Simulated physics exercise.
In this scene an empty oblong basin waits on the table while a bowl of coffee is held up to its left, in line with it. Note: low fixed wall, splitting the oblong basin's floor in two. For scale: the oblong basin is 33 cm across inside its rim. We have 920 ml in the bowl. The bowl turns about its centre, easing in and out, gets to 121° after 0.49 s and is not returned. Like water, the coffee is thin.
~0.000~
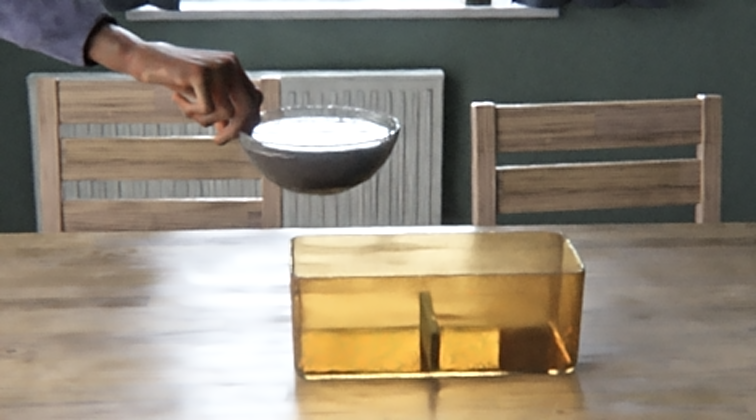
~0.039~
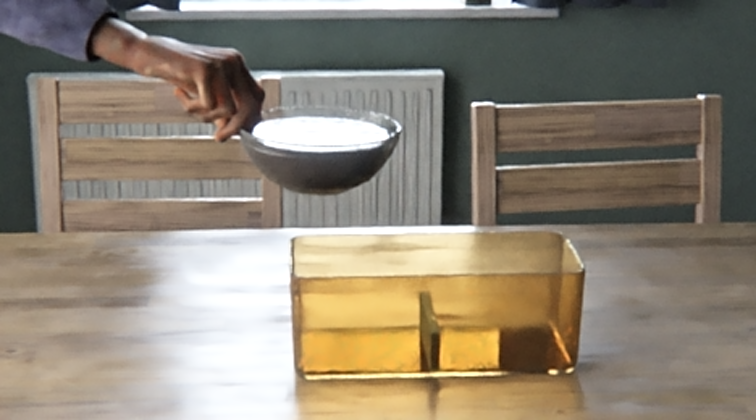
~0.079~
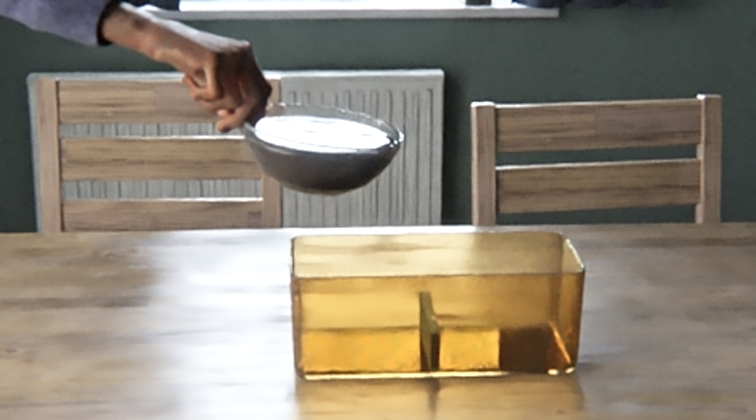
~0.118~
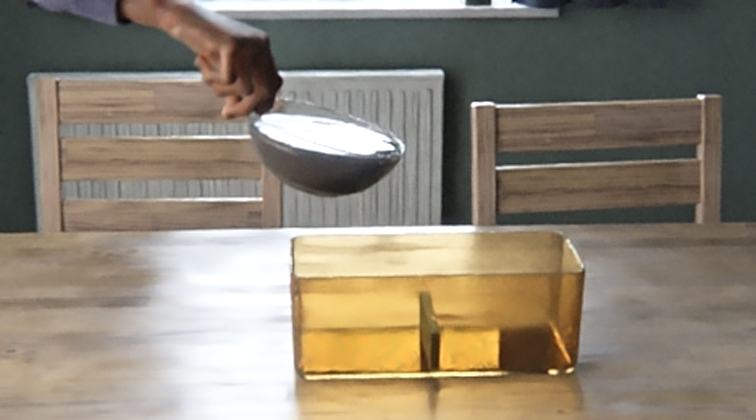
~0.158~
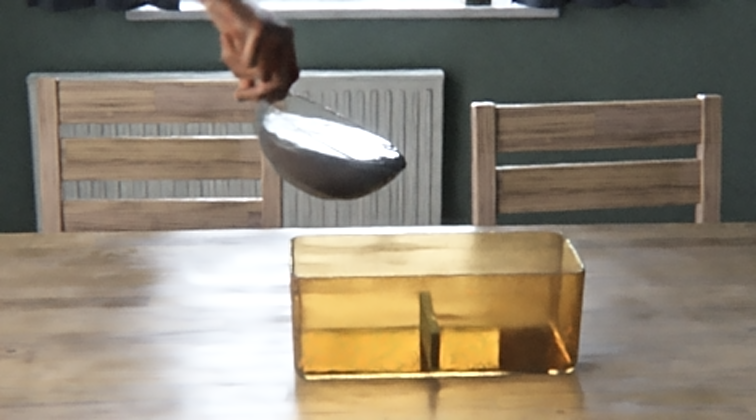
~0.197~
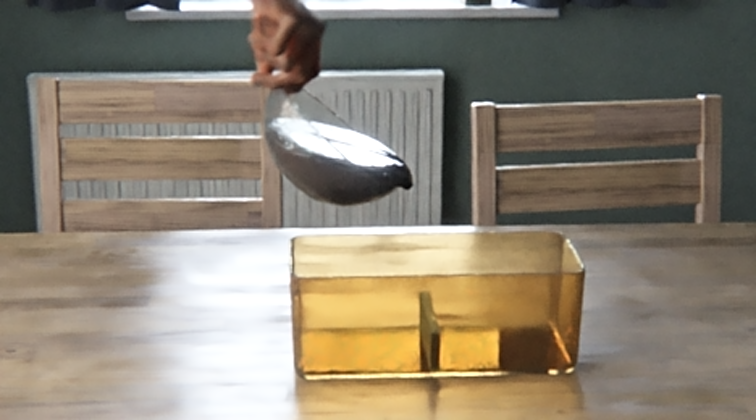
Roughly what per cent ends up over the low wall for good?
About 38 in every hundred.
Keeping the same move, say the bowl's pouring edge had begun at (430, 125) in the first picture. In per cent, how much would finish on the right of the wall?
It would then come to around 60 percent.
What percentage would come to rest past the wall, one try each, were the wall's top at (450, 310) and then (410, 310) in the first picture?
In order, 20 and 55 per cent.
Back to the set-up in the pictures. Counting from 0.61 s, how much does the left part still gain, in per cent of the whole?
That works out to roughly 6 per cent of the whole.
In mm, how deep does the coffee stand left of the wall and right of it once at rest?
On the left it stands about 22 mm, on the right about 16 mm.
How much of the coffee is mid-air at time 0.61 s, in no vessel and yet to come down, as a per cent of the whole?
About 20 % of the total.
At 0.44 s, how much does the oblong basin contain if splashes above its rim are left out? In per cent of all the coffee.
Near 94 in a hundred.
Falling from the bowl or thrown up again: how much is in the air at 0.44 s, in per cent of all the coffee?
Roughly 4 percent.
By 0.44 s the tilt is 117° and 0 per cent is still to pour, 61 is left of the wall and 34 right of it.
By 0.61 s the tilt is 121° and 1 per cent is still to pour, 46 is left of the wall and 31 right of it.
By 0.79 s the tilt is 121° and 0 per cent is still to pour, 50 is left of the wall and 36 right of it.
By 0.99 s the tilt is 121° and 0 per cent is still to pour, 52 is left of the wall and 39 right of it.
At rest 52 per cent lies left of the wall, 38 right of it and 10 outside.
